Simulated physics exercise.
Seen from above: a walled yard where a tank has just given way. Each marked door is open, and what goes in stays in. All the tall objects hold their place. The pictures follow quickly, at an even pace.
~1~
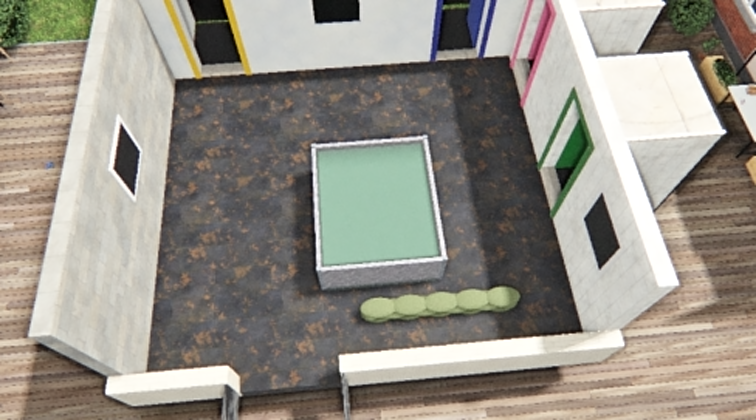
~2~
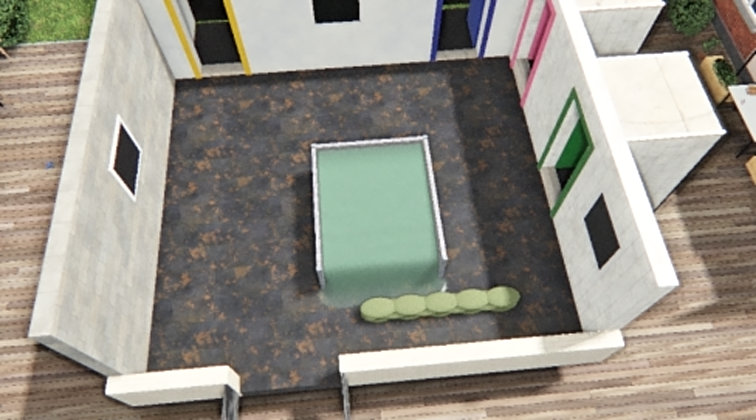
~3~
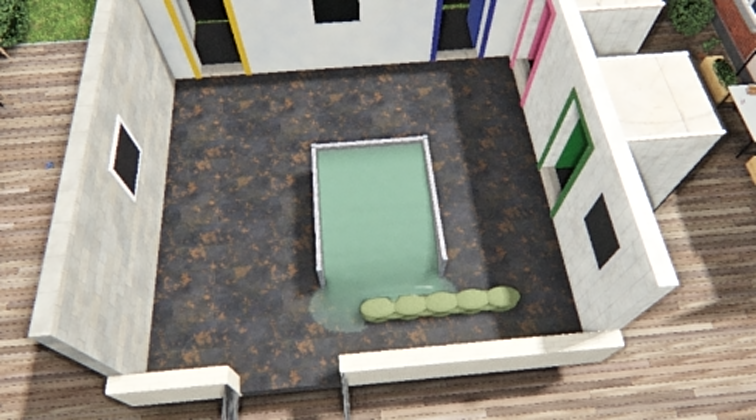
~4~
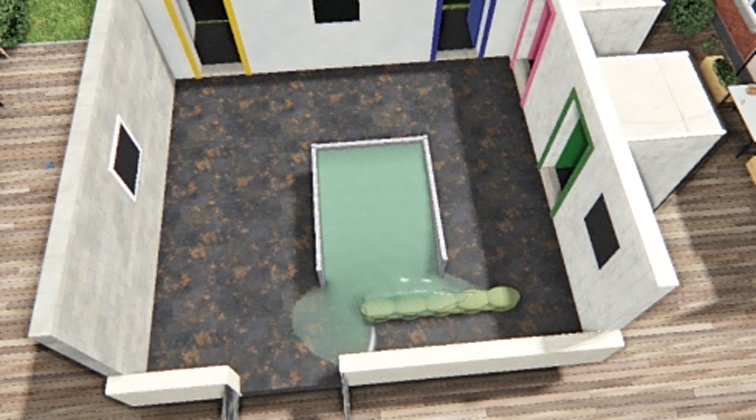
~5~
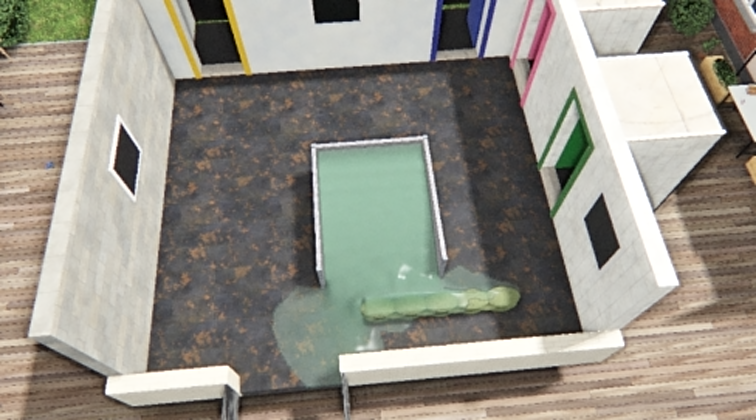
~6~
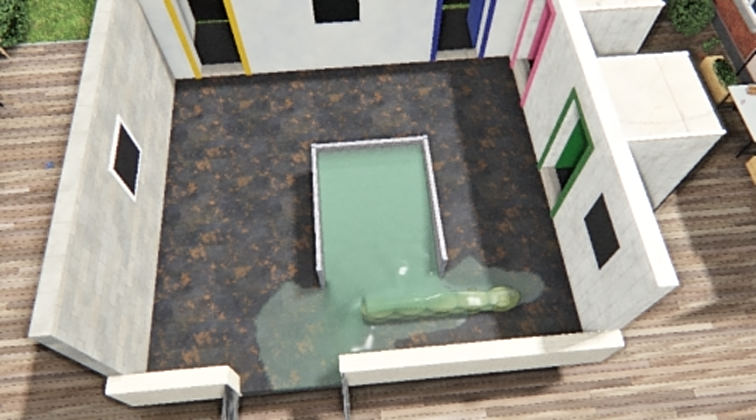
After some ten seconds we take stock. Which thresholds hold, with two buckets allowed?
In the end: The yellow door admits no more than that; the pink door admits no more than that; the green door admits no more than that; the blue door lets in a lot.
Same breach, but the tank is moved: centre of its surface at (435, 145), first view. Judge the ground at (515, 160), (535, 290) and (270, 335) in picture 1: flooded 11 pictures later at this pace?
One after the other: Free of water, flooded, flooded.
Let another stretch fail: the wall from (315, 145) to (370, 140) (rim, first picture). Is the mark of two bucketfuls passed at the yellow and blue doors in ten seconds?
My reading: The yellow one takes more; the blue one is over.
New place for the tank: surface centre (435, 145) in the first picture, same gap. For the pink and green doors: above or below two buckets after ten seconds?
My reading: The pink door keeps below it, the green door holds.
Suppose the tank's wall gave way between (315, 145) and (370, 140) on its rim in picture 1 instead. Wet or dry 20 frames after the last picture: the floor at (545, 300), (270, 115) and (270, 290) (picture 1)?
In turn: Not flooded, under water, dry.
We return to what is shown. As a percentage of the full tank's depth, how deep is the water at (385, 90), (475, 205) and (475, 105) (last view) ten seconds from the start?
About 6, 2 and 6 per cent.
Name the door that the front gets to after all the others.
That is the yellow one.
A moment on, water covers 20 % of the floor; the yellow door not reached, the pink door not reached, the green door not reached, the blue door not reached.
Next, water covers 30 % of the floor; the yellow door not reached, the pink door not reached, the green door wet at the sill, nothing in, the blue door not reached.
Then, water covers 45 % of the floor; the yellow door not reached, the pink door wet at the sill, nothing in, the green door wet at the sill, nothing in, the blue door wet at the sill, nothing in.
Later, water covers 75 % of the floor; the yellow door not reached, the pink door wet at the sill, nothing in, the green door wet at the sill, nothing in, the blue door over two buckets in.
In the end, water covers 90 % of the floor; the yellow door wet at the sill, nothing in, the pink door wet at the sill, nothing in, the green door wet at the sill, nothing in, the blue door far over two buckets in.
